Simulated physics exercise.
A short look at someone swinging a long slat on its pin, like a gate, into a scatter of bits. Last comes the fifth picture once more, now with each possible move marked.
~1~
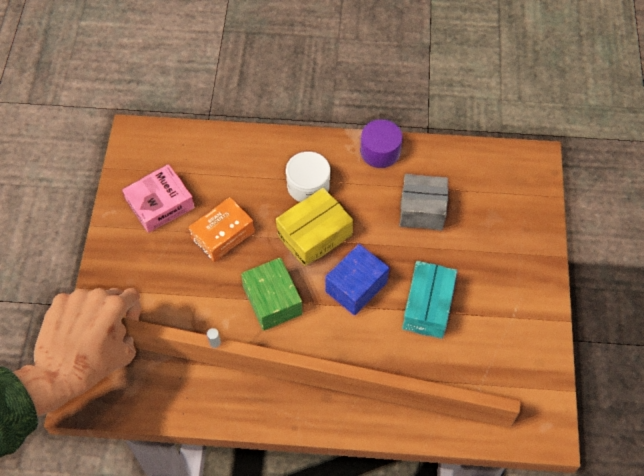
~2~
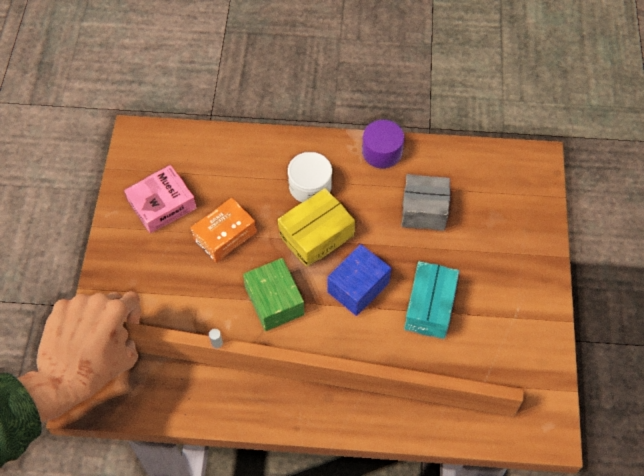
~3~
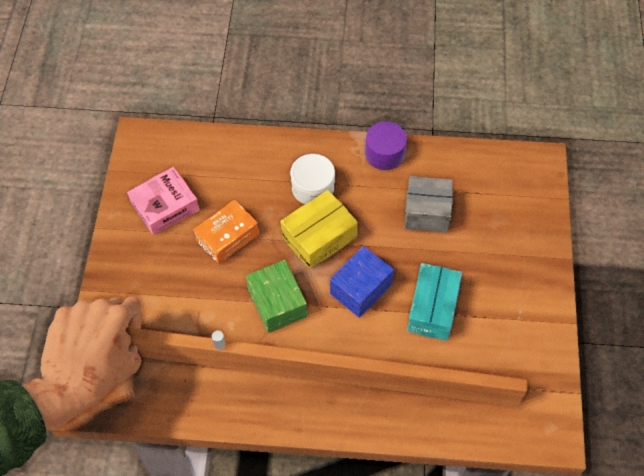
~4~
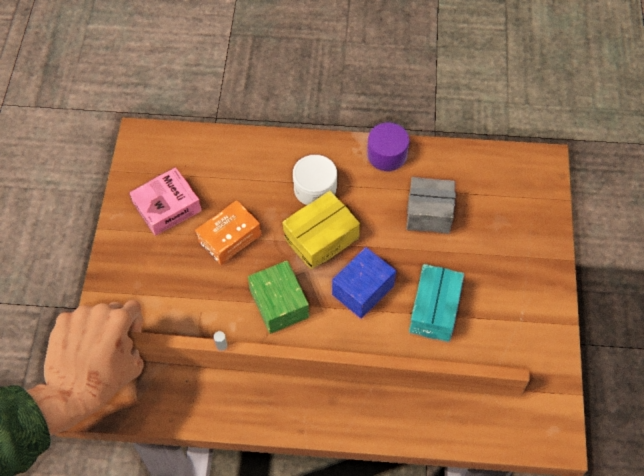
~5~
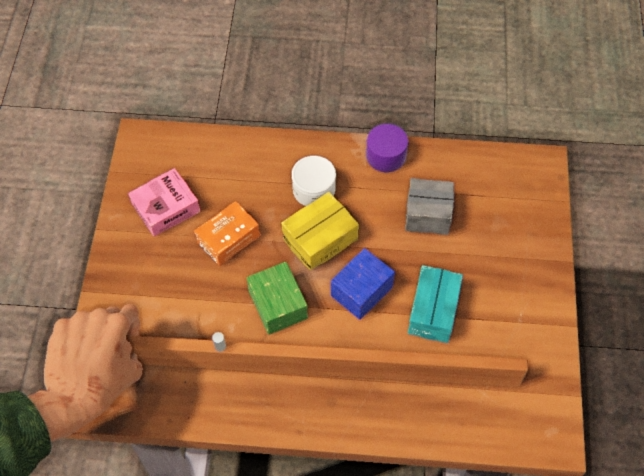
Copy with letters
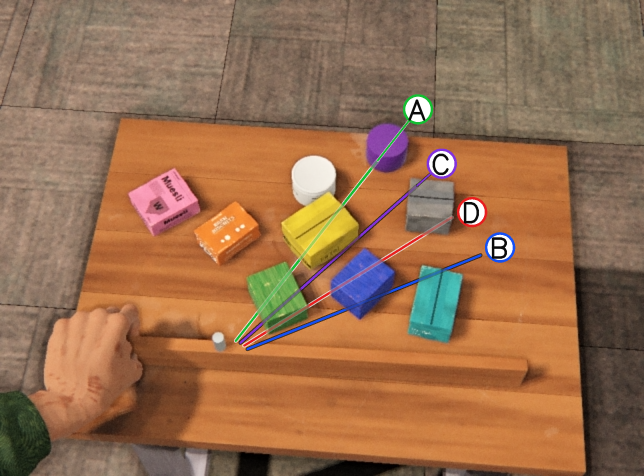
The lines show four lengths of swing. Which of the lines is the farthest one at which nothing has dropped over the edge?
C is the last safe line.
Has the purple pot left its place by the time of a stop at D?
By then, no.
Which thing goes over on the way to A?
The purple pot goes over.
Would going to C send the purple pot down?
No.
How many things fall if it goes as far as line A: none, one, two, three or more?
In all, one.
On the marked copy, A at (311, 246); B at (367, 301); C at (333, 260); D at (352, 279).
With C. Early on, arm (372, 310); turquoise box (419, 271); purple pot (387, 149).
Further on, arm (351, 269); grey box (427, 194); turquoise box (379, 225).
At the end, arm (332, 248); purple pot (377, 138); grey box (402, 165); nothing has fallen.
As for the rest, A drops the purple pot; B is safe but short; D is safe but short.
